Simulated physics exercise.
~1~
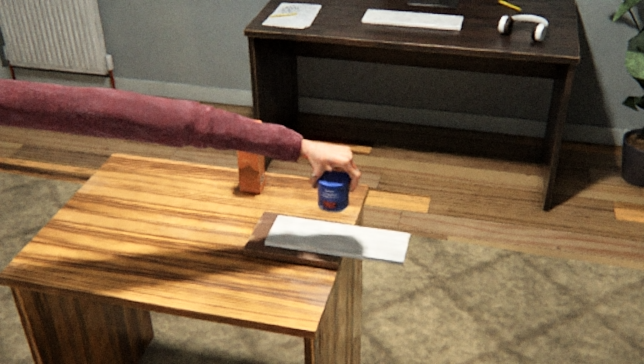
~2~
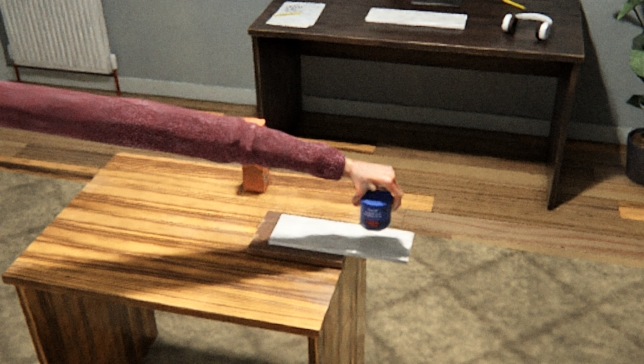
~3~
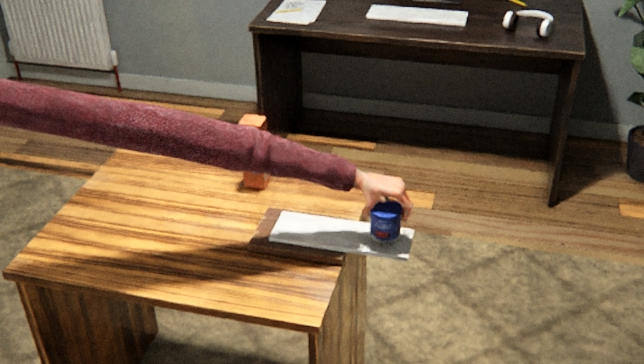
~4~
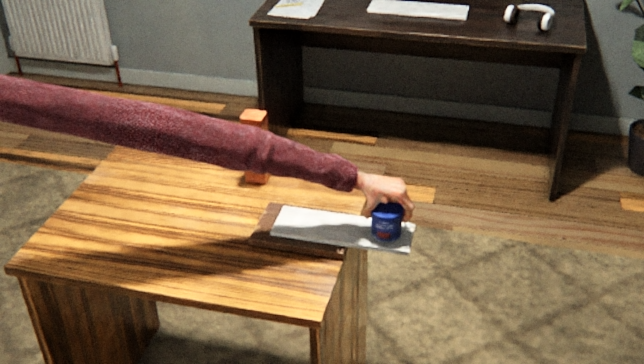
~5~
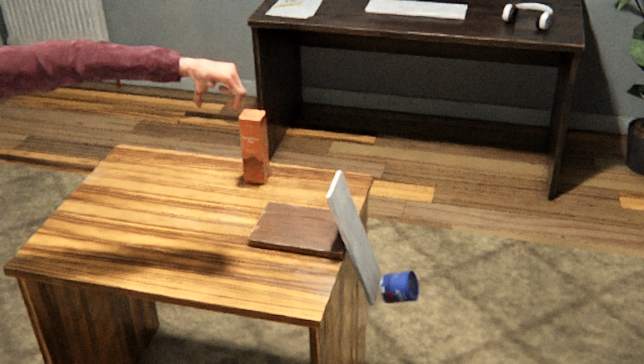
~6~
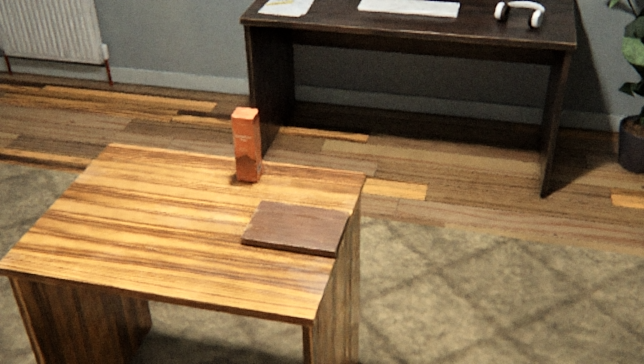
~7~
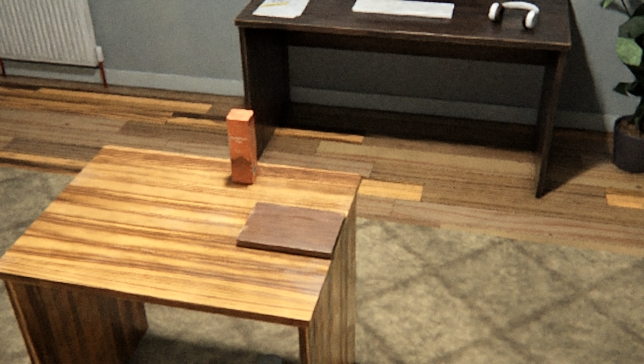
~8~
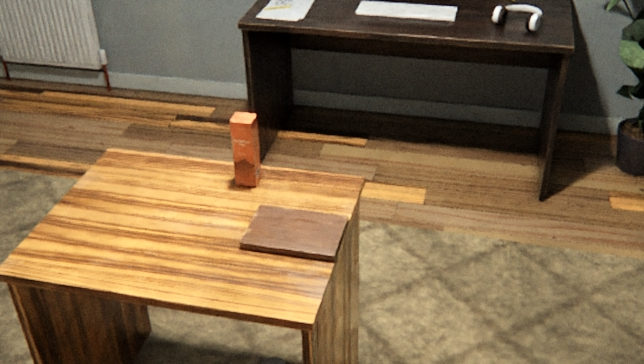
The clip opens on a striped wooden table where a white plank rests partly on a brown slab and sticks out past the right end, with an orange carton standing behind. A hand in a maroon sleeve holds a blue tin near the plank. It carries the tin right and lowers it onto the plank's overhanging end. Once the hand lets go and draws back to the left, the plank tips steeply and the tin drops off the side. Both fall out of view, leaving the brown slab and orange carton still in place on the table.
